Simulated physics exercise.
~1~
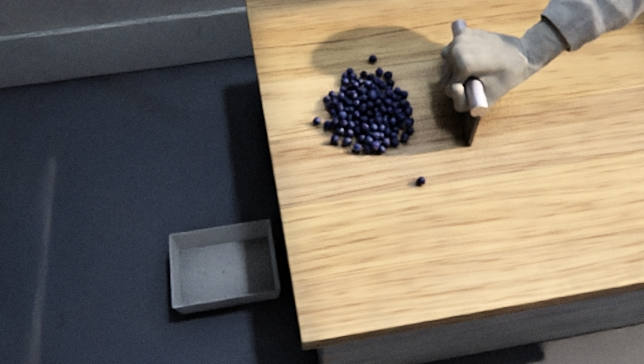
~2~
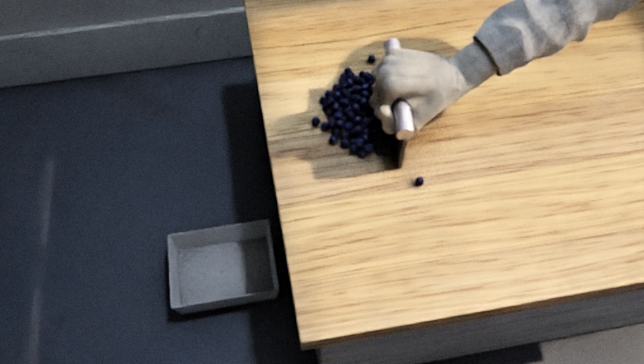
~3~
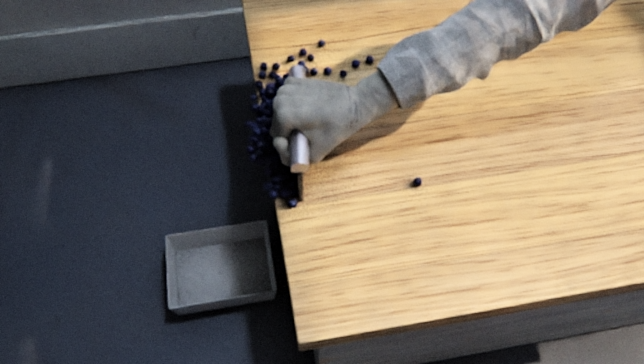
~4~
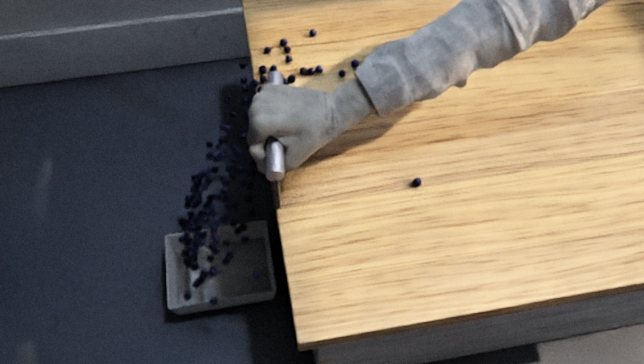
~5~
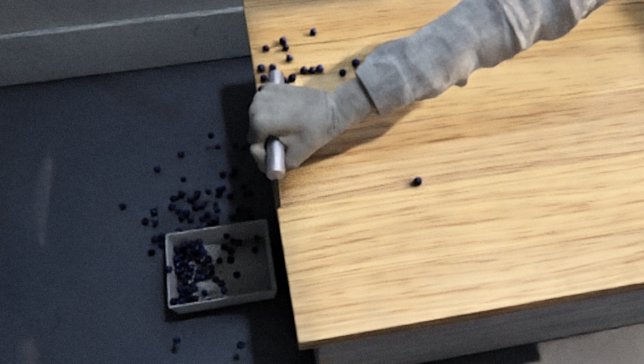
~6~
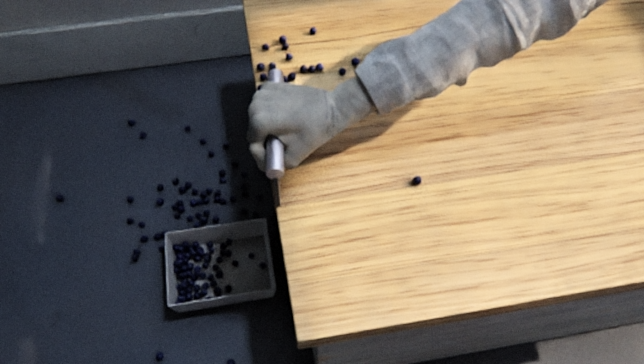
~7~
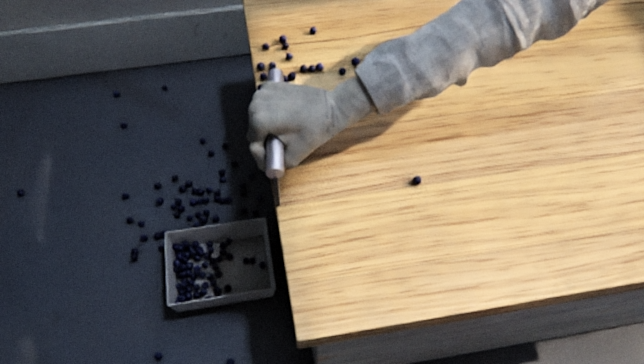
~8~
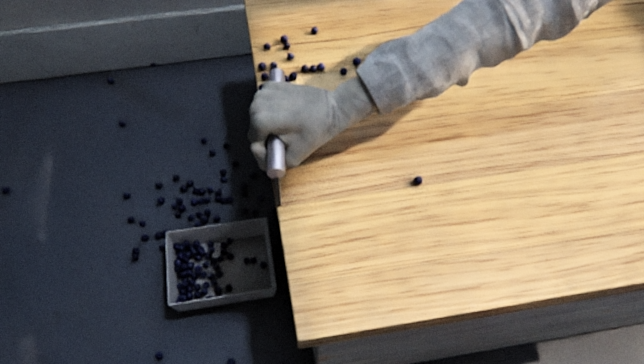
On a light wooden tabletop, a gloved hand swept a heap of dark blueberries left with a scraper and stopped at the edge; many tumbled into a pale tin below, others scattered around it on the floor, and a few stayed on top.
